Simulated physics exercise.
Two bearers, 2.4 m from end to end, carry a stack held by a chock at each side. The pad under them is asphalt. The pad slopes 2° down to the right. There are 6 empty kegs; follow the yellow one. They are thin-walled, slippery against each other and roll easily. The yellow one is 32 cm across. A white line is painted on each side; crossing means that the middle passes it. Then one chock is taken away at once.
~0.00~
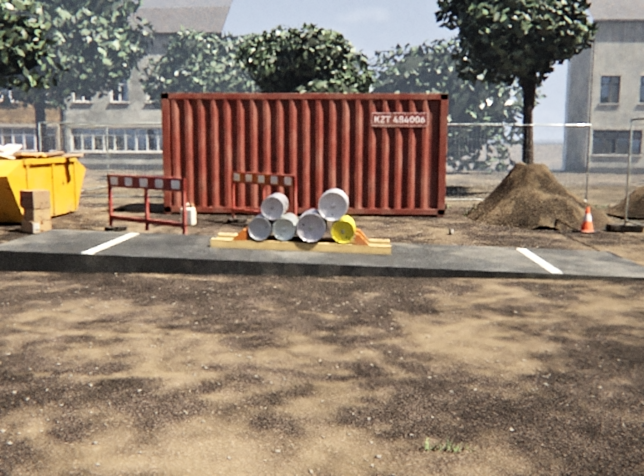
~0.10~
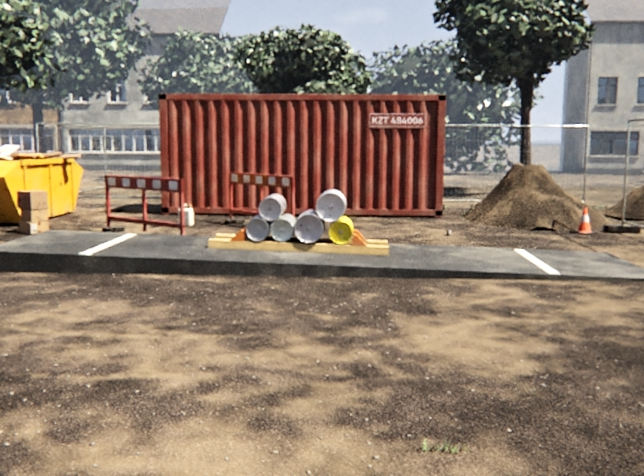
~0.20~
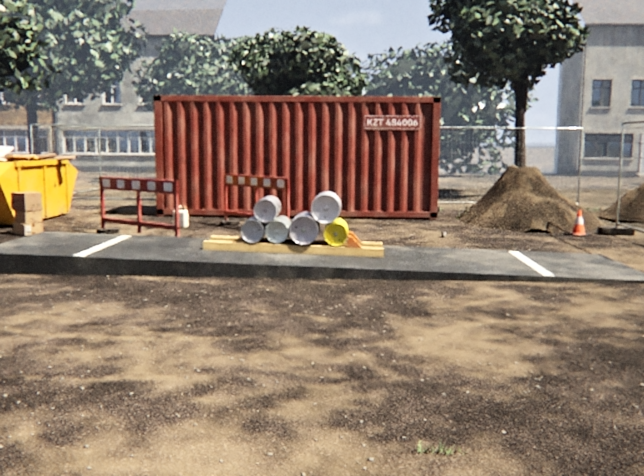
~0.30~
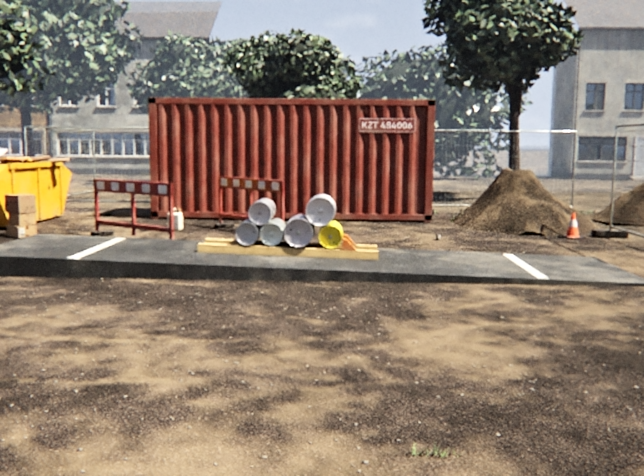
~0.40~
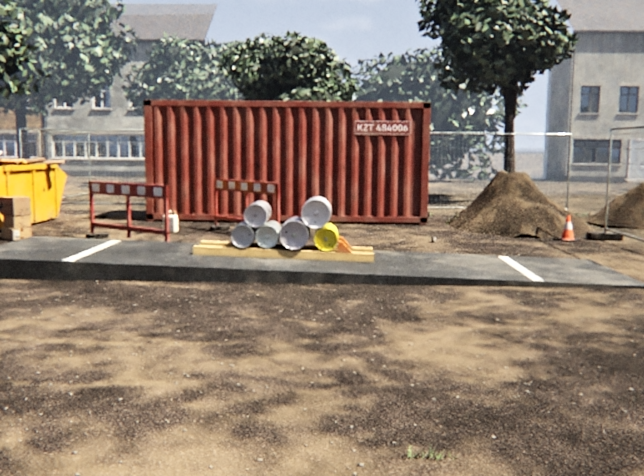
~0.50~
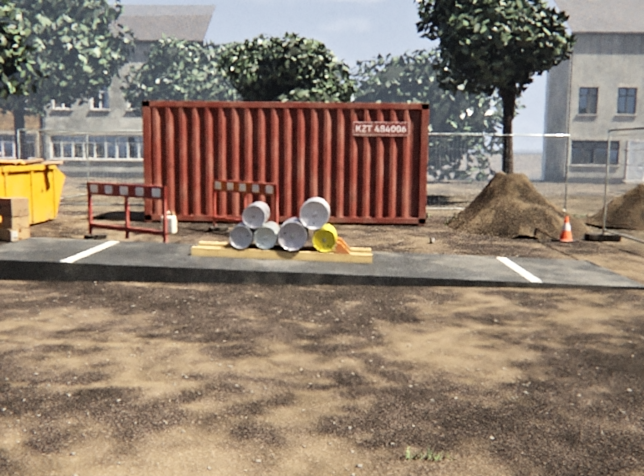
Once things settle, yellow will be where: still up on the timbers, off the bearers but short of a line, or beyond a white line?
Yellow finishes still up on the timbers.
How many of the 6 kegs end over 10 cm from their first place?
In all, 0.
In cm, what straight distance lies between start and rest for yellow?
About: Yellow 0.
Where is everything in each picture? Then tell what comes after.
Yellow (343, 232); both chocks in; lines at (111, 243) and (539, 261); the pad slopes 2° down to the right; 4 of the 6 form the bottom row, in the first picture.
Yellow (341, 233), in the second picture.
Yellow (336, 235); left chock gone, in the third picture.
Yellow (330, 237), in the fourth picture.
Yellow (326, 240), in the fifth picture.
Yellow (324, 241); lines at (90, 251) and (519, 269), in the sixth picture.
By 0.8 s, yellow is on the bearers, 65 cm from the bearers' right end; 0 of 6 have crossed.
Finally (1.2 s), yellow is on the bearers, 65 cm from the bearers' right end; 0 of 6 have crossed.
